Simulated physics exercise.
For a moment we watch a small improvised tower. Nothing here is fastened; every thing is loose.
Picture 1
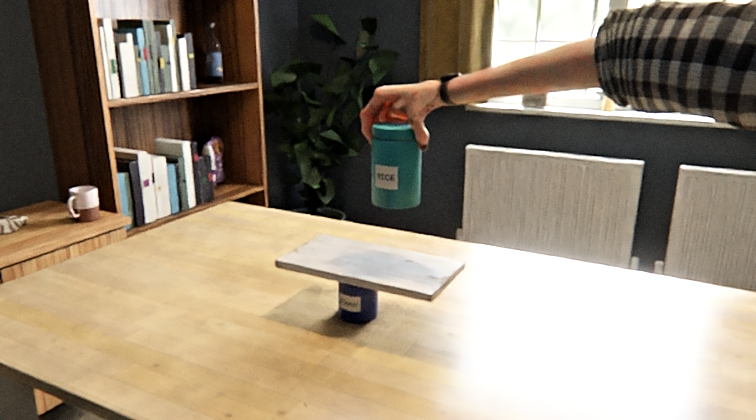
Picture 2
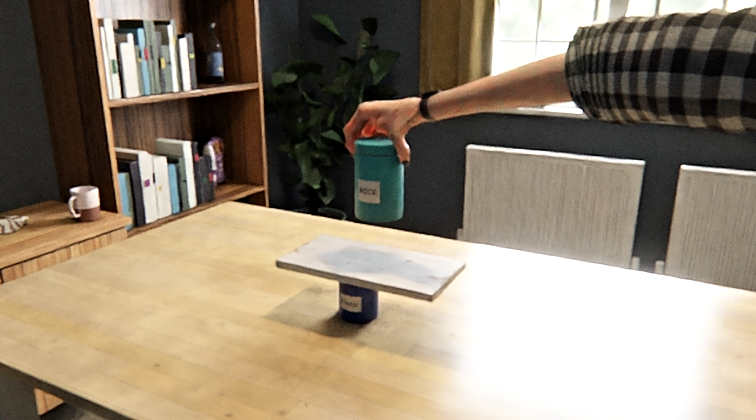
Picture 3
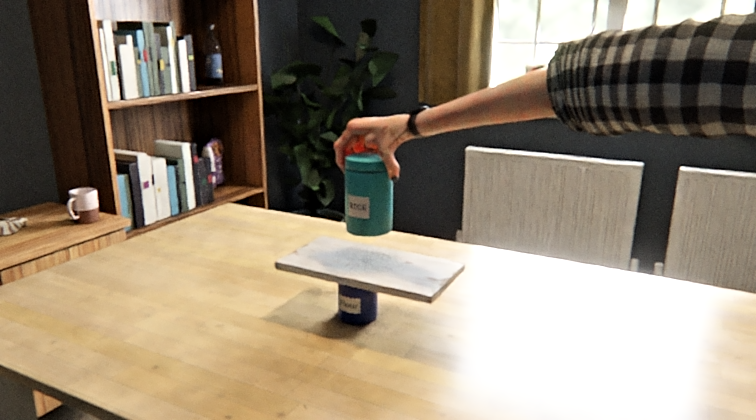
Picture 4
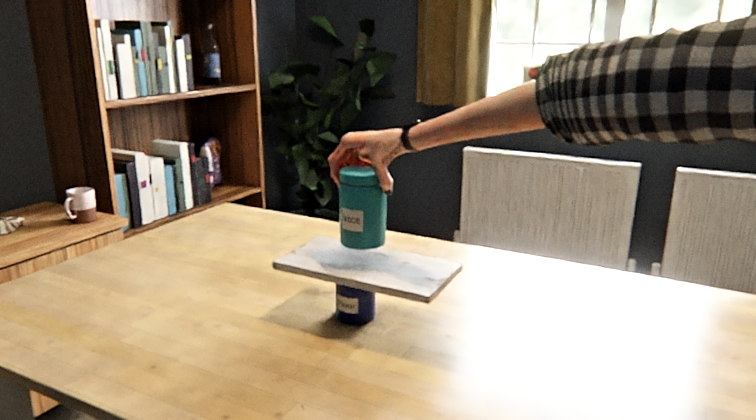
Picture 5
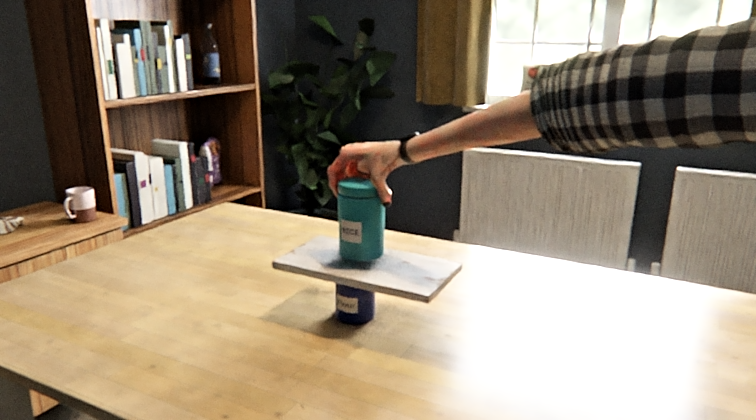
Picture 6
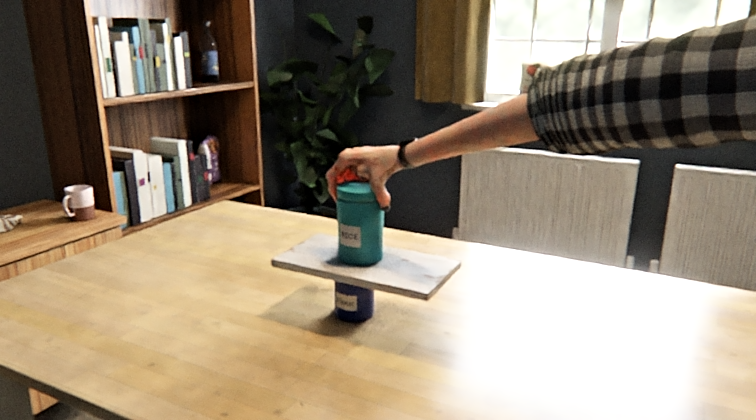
On a wooden table in a room with a bookshelf, a hand lowers a turquoise jar down and slightly left onto a white board resting on a small blue jar, and keeps hold of its top.
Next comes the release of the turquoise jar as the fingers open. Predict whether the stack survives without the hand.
It survives.
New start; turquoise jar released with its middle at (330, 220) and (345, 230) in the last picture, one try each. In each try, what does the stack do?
Result of try one is that it stays stable, and of try two that it stays stable.
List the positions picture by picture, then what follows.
In the first frame, coming down; turquoise jar (396, 164); white board (370, 264).
In the second frame, coming down; turquoise jar (379, 178); white board (371, 264).
In the third frame, coming down; turquoise jar (369, 194); white board (370, 266).
In the fourth frame, coming down; turquoise jar (363, 207); white board (367, 266).
In the fifth frame, coming down; turquoise jar (361, 218); white board (367, 266).
In the sixth frame, in place under the hand; turquoise jar (360, 222); white board (366, 263).
Then, 0.20 s past the last view, nothing moves.
Then, 0.40 s past the last view, turquoise jar resting near (360, 223).
Finally, all 3 still in place. Final places as the last picture's camera would see them, turquoise jar near (360, 223). The stack holds.
